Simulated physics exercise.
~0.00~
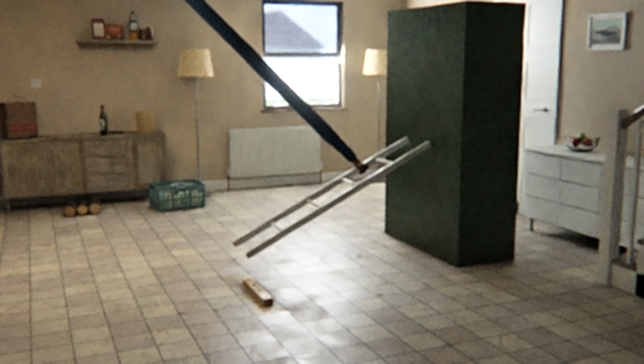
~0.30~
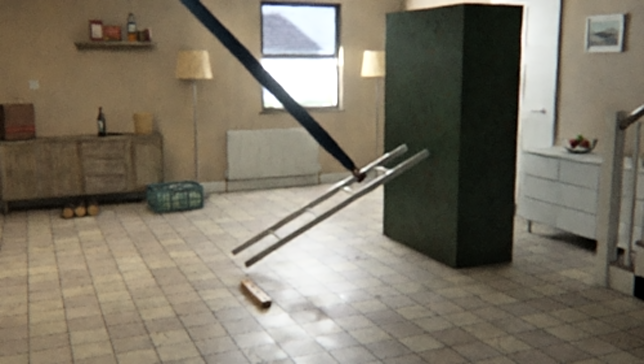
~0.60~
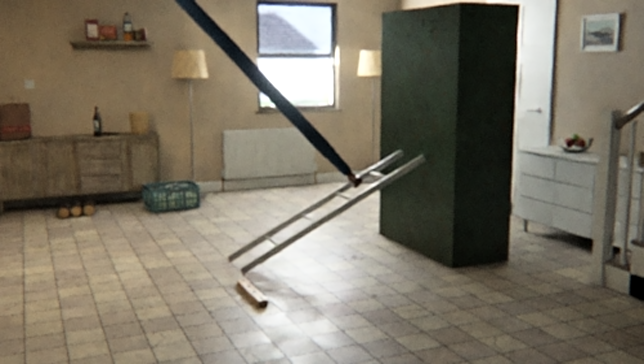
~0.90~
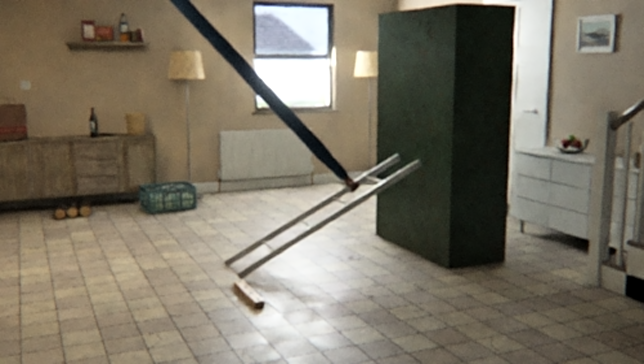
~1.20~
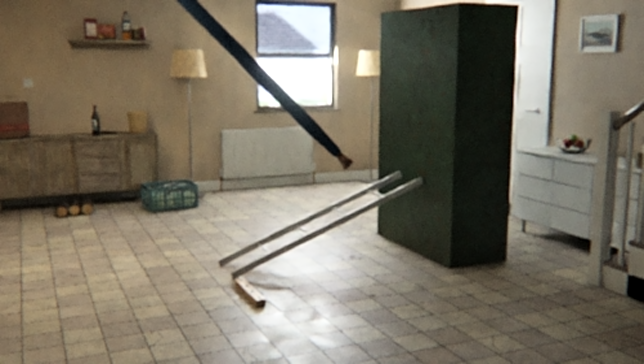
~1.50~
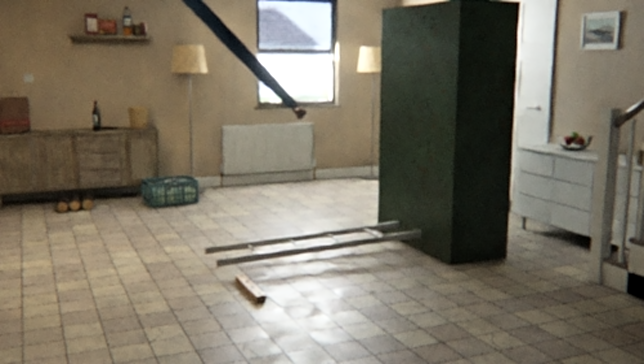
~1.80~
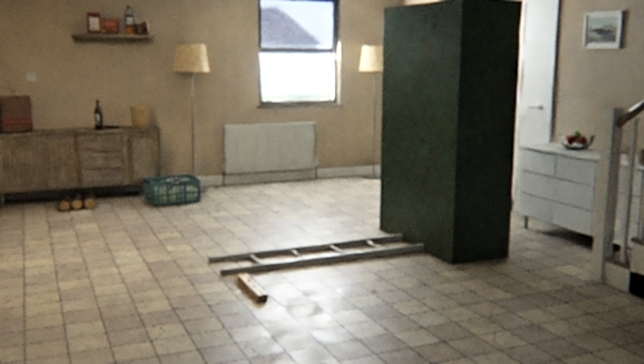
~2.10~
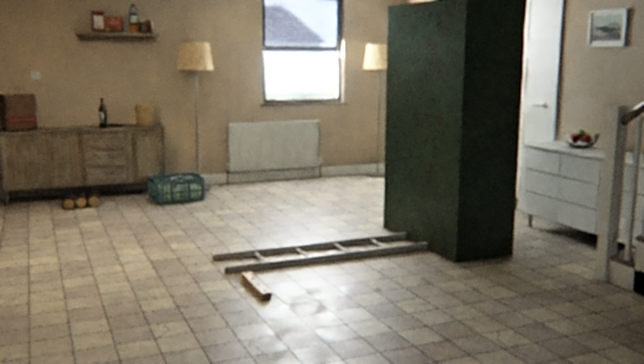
A white ladder-like gate, released by a dark arm, slips down the green cupboard onto the floor.
